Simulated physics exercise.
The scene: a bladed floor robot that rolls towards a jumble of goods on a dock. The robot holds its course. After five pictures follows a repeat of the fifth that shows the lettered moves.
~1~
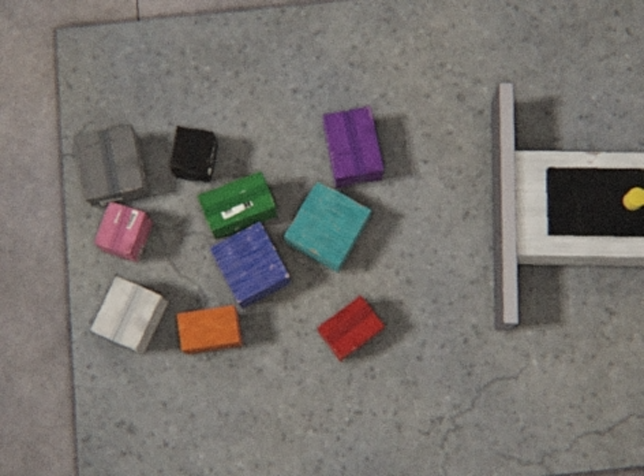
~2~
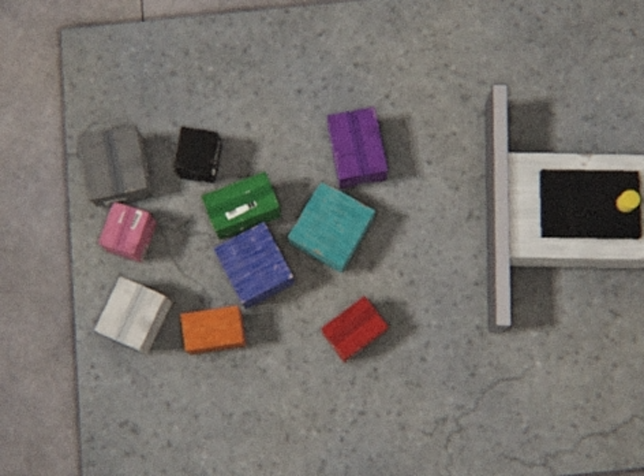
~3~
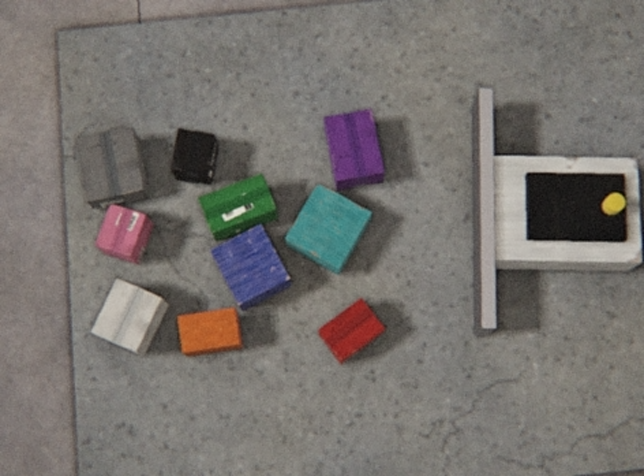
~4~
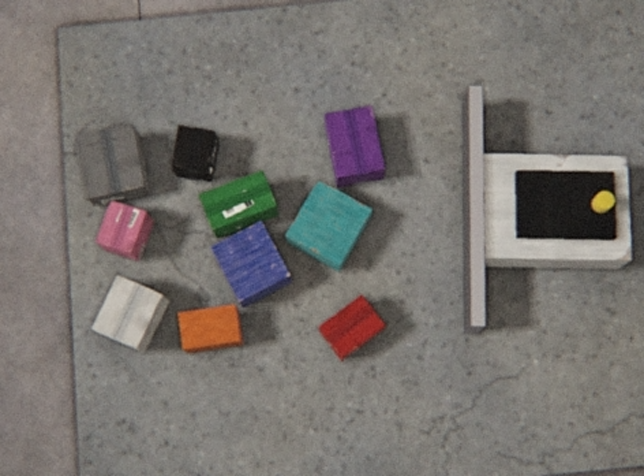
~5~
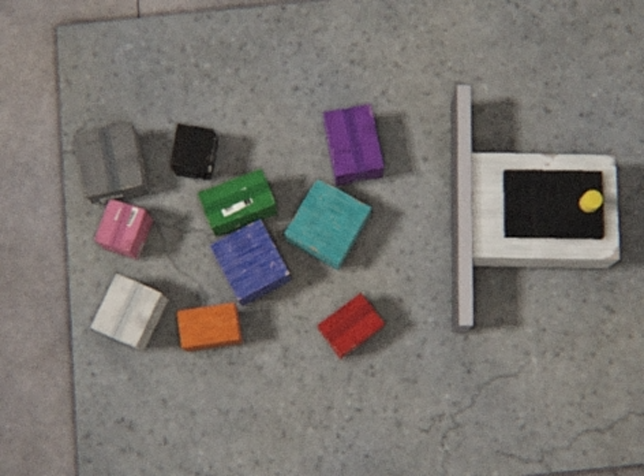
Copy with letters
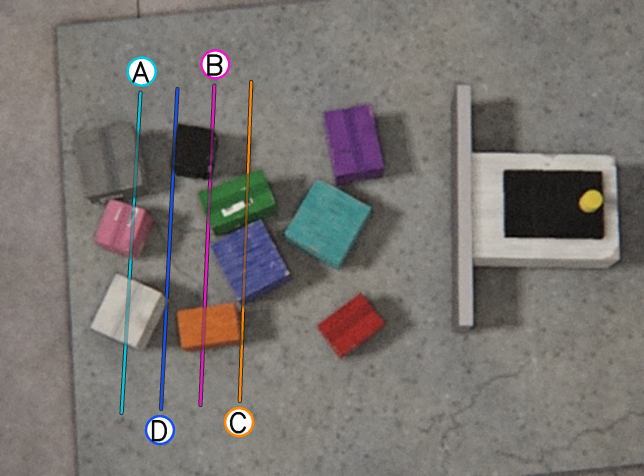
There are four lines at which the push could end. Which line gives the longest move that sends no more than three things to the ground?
D is the last line within the limit.
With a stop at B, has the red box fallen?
By then, no.
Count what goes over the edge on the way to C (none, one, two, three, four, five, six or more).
By then, none.
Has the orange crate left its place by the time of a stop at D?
By then, yes.
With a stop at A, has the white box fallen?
Yes.
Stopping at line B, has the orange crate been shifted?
Yes.
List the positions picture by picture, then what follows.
In the first picture, red box (350, 329); turquoise crate (328, 227); white box (130, 316).
In the second picture, robot (582, 204); grey parcel (117, 167).
In the third picture, robot (568, 207); black parcel (196, 157).
In the fourth picture, robot (558, 205); orange crate (211, 329).
In the fifth picture, robot (545, 204); blue crate (252, 264); red box (350, 326); turquoise crate (328, 224).
On the marked copy, A at (131, 247); B at (208, 240); C at (246, 236); D at (169, 244).
With D. Early on, robot (439, 215); red box (315, 327); purple box (328, 146).
Further on, robot (331, 225); grey parcel (97, 157); white box (111, 321).
At the end, robot (248, 233); white box over the edge; pink parcel over the edge; three fallen.
As for the rest, A drops five; B is within the limit but short; C is within the limit but short.
